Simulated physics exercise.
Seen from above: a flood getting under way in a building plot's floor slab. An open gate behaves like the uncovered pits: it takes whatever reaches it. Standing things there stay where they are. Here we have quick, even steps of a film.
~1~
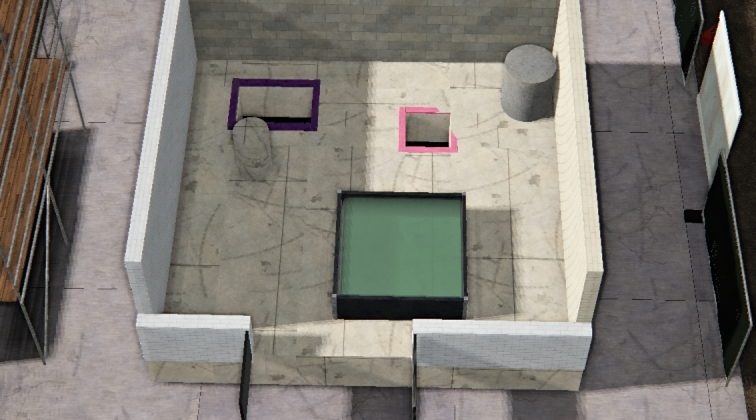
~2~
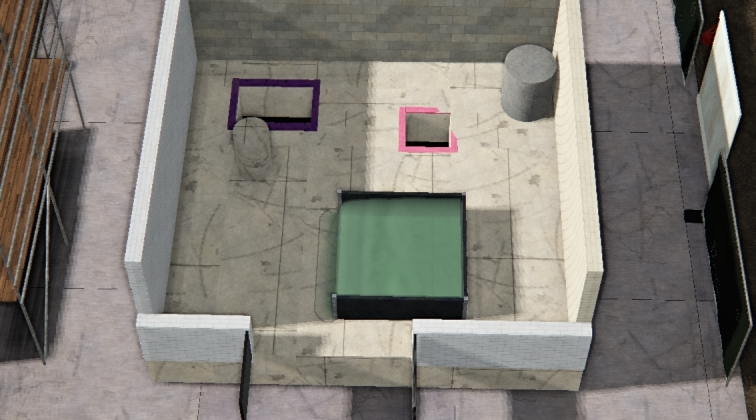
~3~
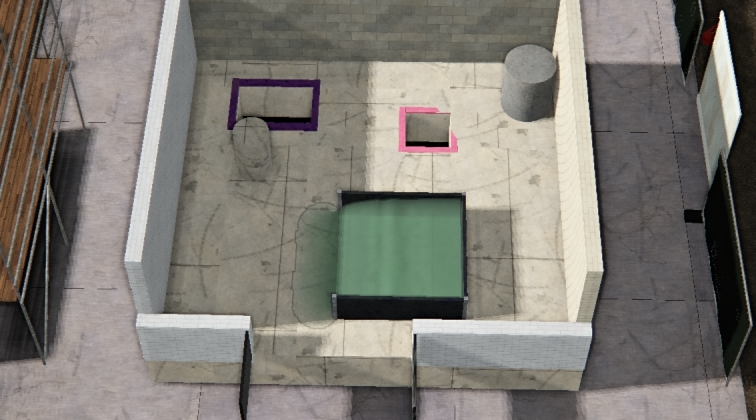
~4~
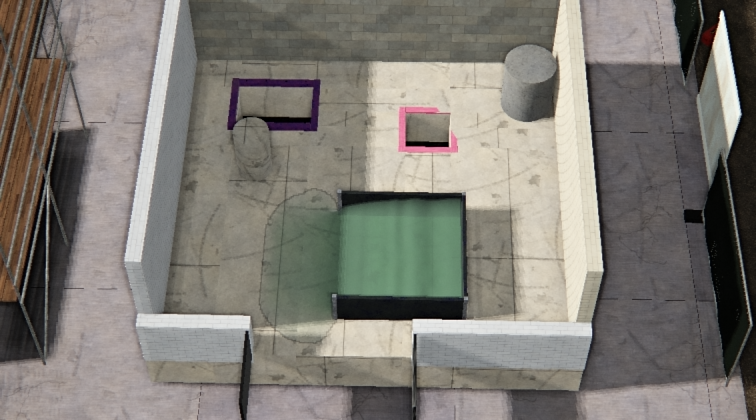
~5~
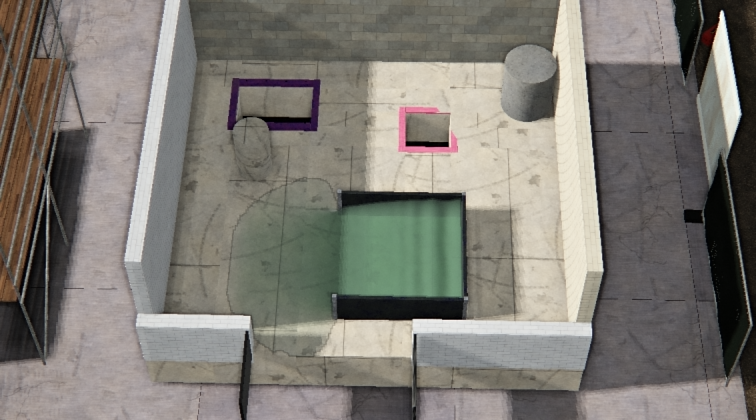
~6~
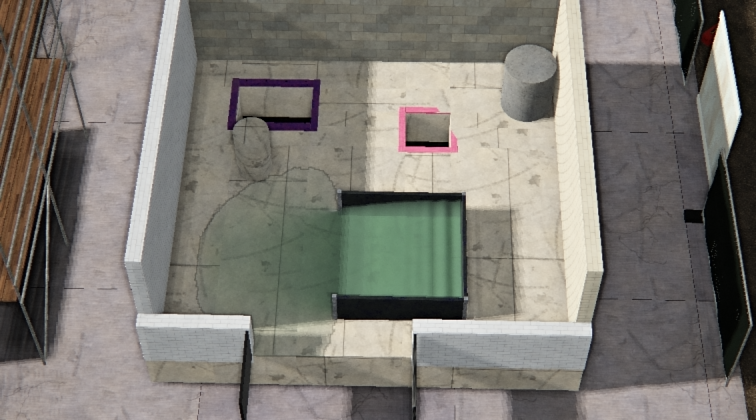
A tank of green water with dark edges stands near the front of a walled building plot's pale floor slab, seen from above at a steady angle. Behind it are a purple-framed pit at left, a pink-framed pit near the middle and a grey cylinder at right, with an open gap in the front wall. Water leaves the tank's left side and spreads leftward across the slab in a widening, thin green sheet.
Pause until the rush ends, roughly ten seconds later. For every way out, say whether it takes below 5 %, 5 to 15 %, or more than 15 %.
My prediction: The gate lands in the top band - past fifteen per cent; the purple pit lands in the bottom band - below five per cent; the pink pit lands in the middle band - five to fifteen per cent.
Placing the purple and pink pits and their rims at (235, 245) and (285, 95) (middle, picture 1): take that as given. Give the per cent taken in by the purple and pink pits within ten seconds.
The purple pit takes around 25 percent, while the pink pit takes around 15 percent.
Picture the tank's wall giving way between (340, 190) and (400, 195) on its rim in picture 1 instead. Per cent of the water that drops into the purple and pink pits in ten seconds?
Purple: 6 percent; pink: 20 percent.
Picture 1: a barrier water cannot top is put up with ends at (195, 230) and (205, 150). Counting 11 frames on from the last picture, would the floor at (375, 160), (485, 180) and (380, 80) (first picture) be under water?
Point by point: First spared, next spared, last spared.
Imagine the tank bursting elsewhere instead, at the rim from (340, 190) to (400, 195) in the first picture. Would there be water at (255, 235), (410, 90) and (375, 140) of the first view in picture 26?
The first would be still unwetted, the second drenched and the third drenched.
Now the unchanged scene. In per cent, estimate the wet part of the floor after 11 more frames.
Roughly 30 per cent.
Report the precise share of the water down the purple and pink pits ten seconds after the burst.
In the order asked: 2 percent and 8 percent.
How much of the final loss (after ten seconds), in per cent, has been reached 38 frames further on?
Close to 50 per cent.
A moment on, water covers 30 % of the floor; the gate 1 %, the purple pit 0 %, the pink pit 0 %.
Next, water covers 30 % of the floor; the gate 2 %, the purple pit 0 %, the pink pit 0 %.
Then, water covers 40 % of the floor; the gate 4 %, the purple pit 0 %, the pink pit 0 %.
Later, water covers 65 % of the floor; the gate 13 %, the purple pit 2 %, the pink pit 1 %.
In the end, water covers 85 % of the floor; the gate 21 %, the purple pit 2 %, the pink pit 8 %.
